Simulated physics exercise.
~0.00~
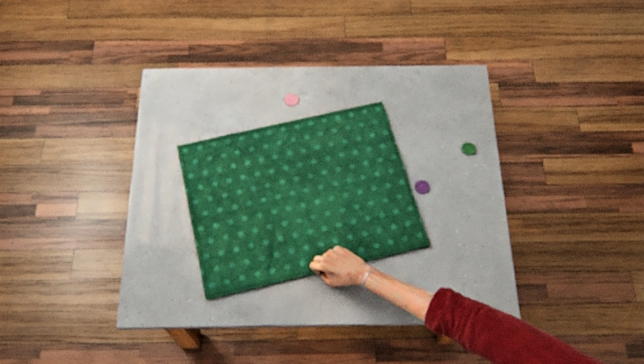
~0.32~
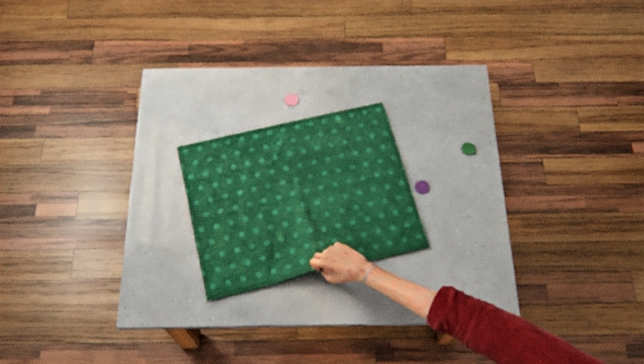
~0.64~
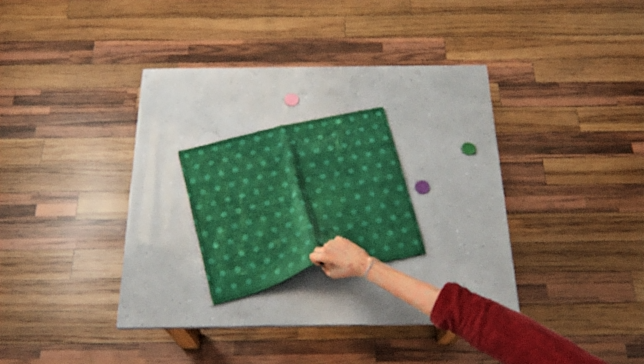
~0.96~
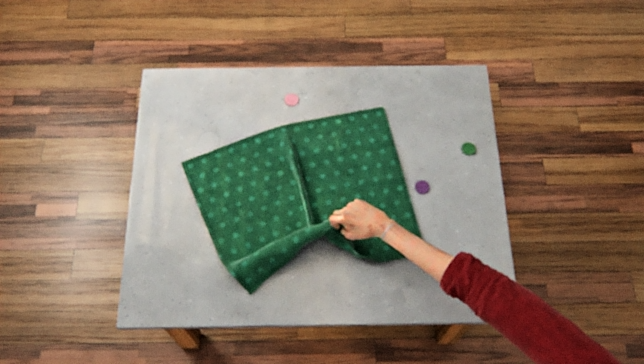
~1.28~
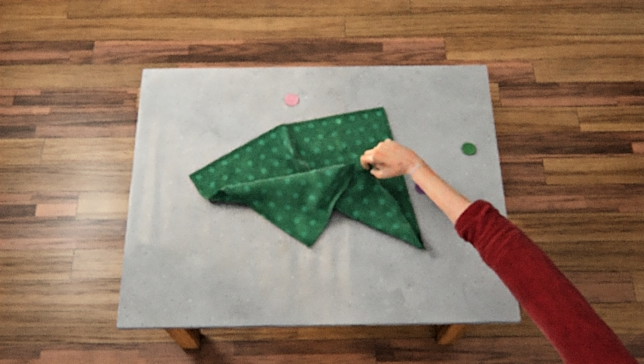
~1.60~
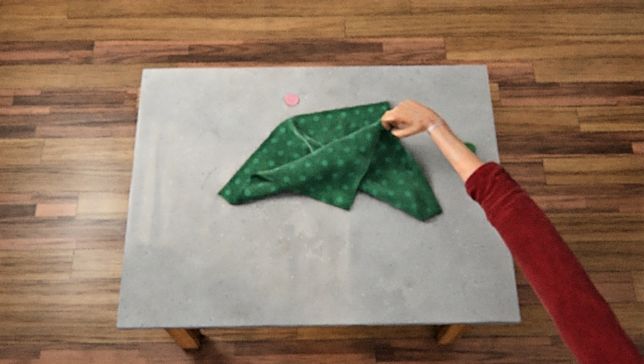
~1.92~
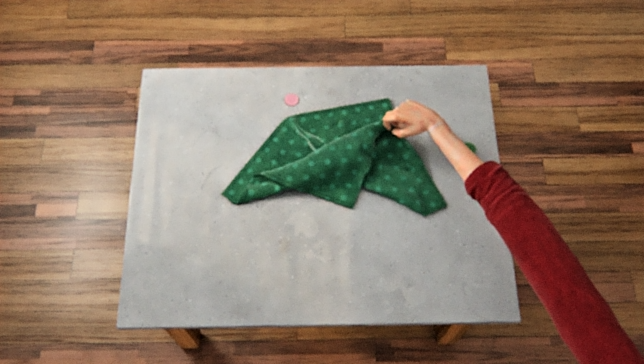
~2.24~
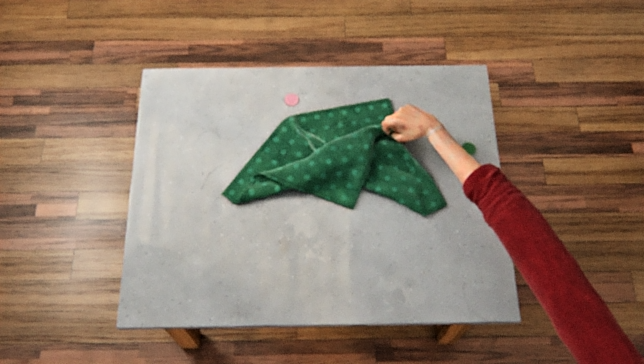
The clip shows a hand pinching the near edge of a green patterned napkin on a gray sideboard and drawing it up and to the right, folding it into a crumpled heap that covers the purple button, while the pink lid and green cap remain showing.
